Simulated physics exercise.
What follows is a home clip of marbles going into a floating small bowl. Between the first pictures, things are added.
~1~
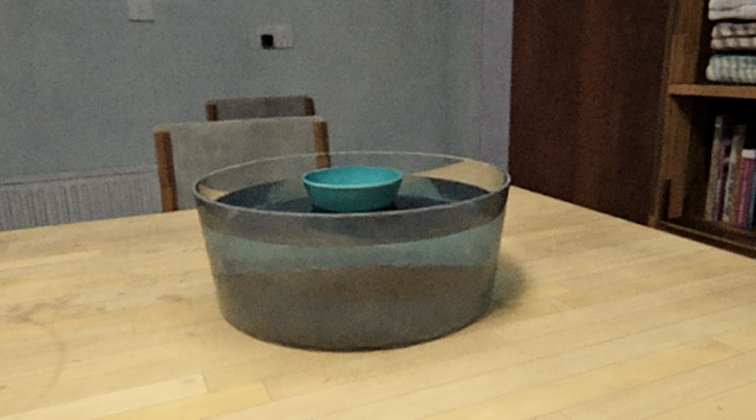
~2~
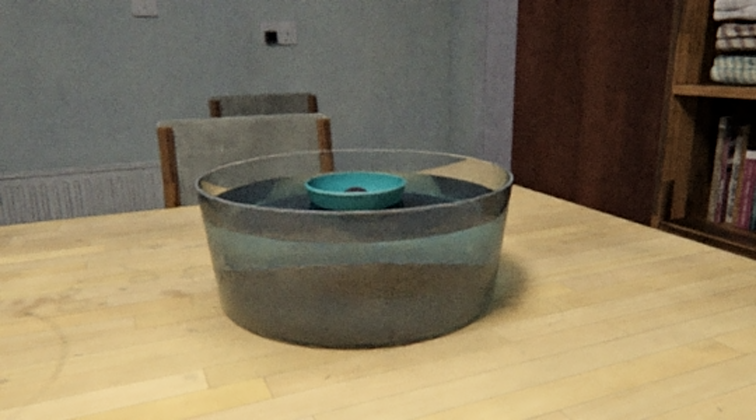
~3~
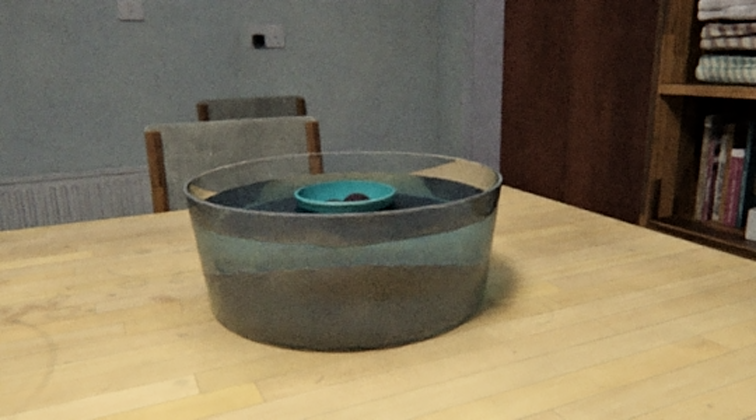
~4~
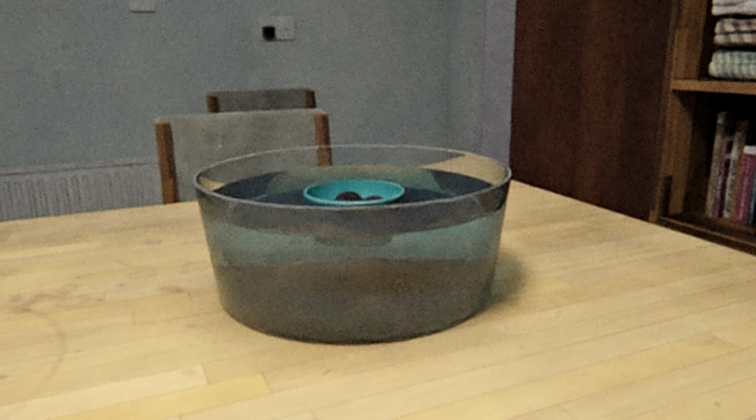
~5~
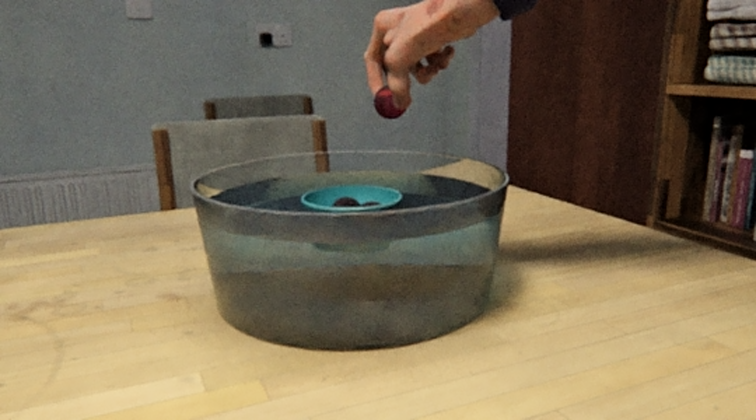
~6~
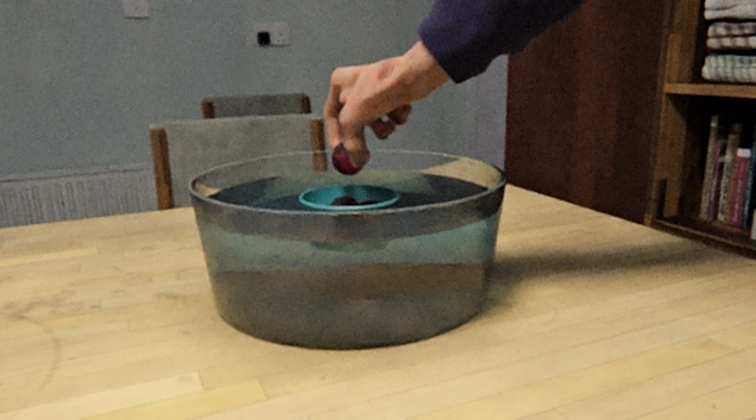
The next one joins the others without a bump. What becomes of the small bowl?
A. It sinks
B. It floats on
Answer: A.
Next, the glass marble is in and the small bowl dips.
After that, water pours in over its edge.
Finally, the small bowl lies on the bottom with its load.
